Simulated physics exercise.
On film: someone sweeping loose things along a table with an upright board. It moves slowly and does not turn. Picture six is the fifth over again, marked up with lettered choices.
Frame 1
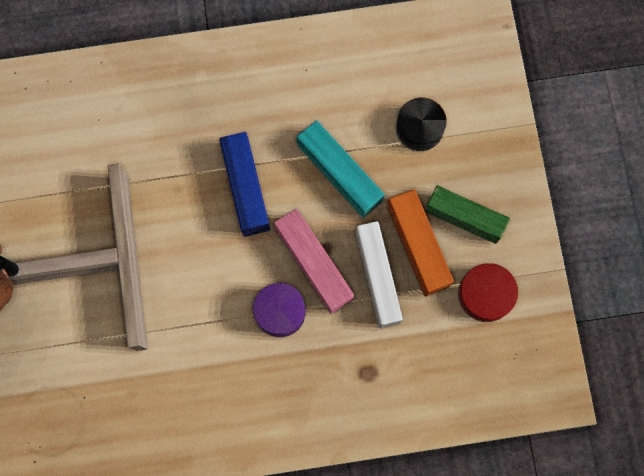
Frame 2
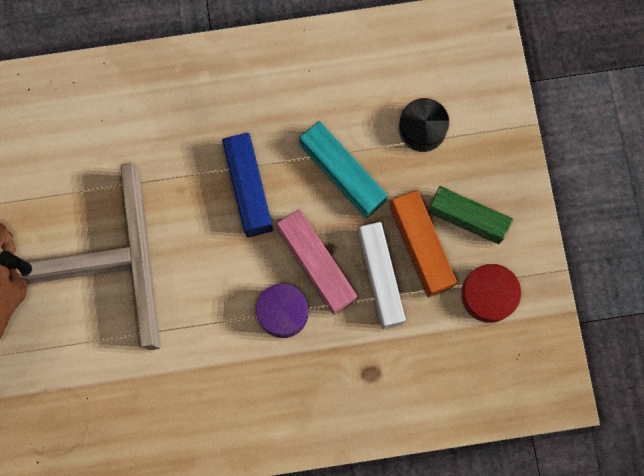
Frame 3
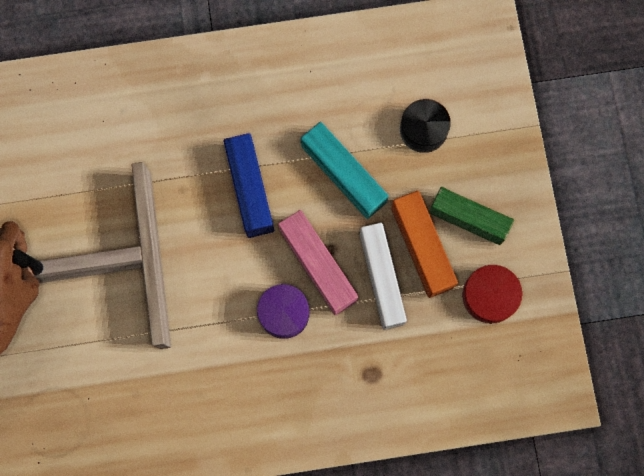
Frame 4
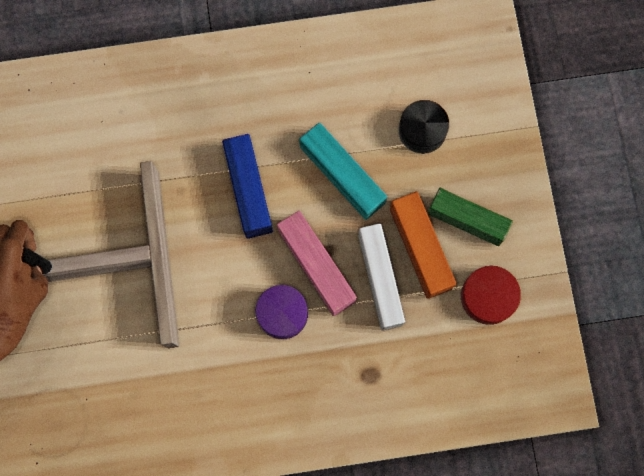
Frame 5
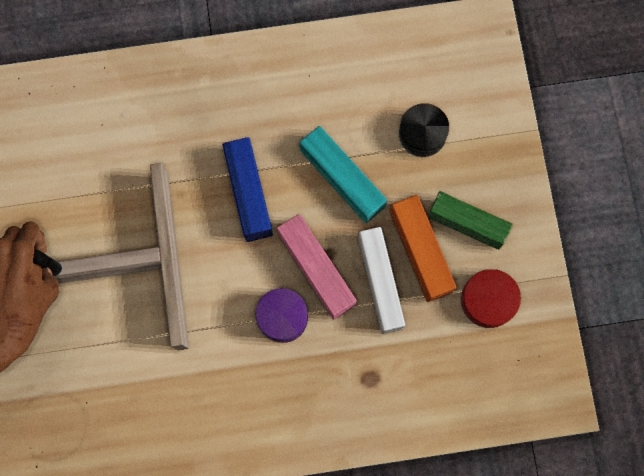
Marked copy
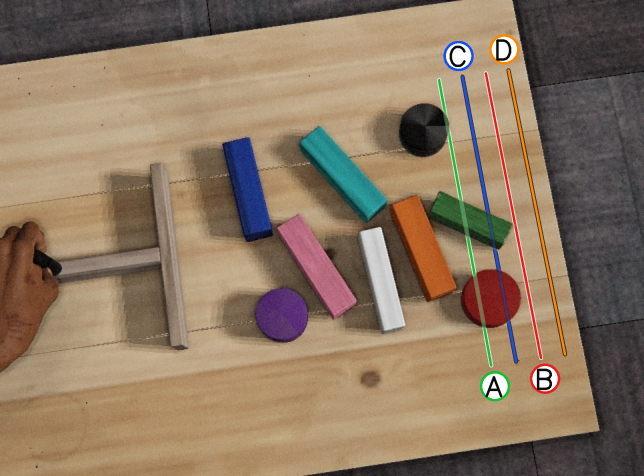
The video shows a hand holding the handle of an upright wooden board and slowly pushing it rightward across a wooden tabletop, while the coloured sticks and round tins to its right stay in place, untouched by the board.
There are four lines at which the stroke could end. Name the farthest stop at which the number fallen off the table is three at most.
Line A.
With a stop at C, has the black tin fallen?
Yes.
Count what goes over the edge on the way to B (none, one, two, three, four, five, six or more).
By then, six or more.
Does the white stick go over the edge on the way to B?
Yes.
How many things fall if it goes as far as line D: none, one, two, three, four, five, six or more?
Six or more.
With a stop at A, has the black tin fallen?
No.
On the copy, A at (464, 218); B at (513, 211); C at (488, 215); D at (536, 208).
On A. First, board (274, 237); purple tin (317, 311); blue stick (288, 184).
Then, board (381, 221); red tin (538, 304); green bar (514, 207).
Finally, board (464, 209); orange stick over the edge; green bar over the edge; three fallen.
By contrast, B drops seven; C drops five; D drops eight.
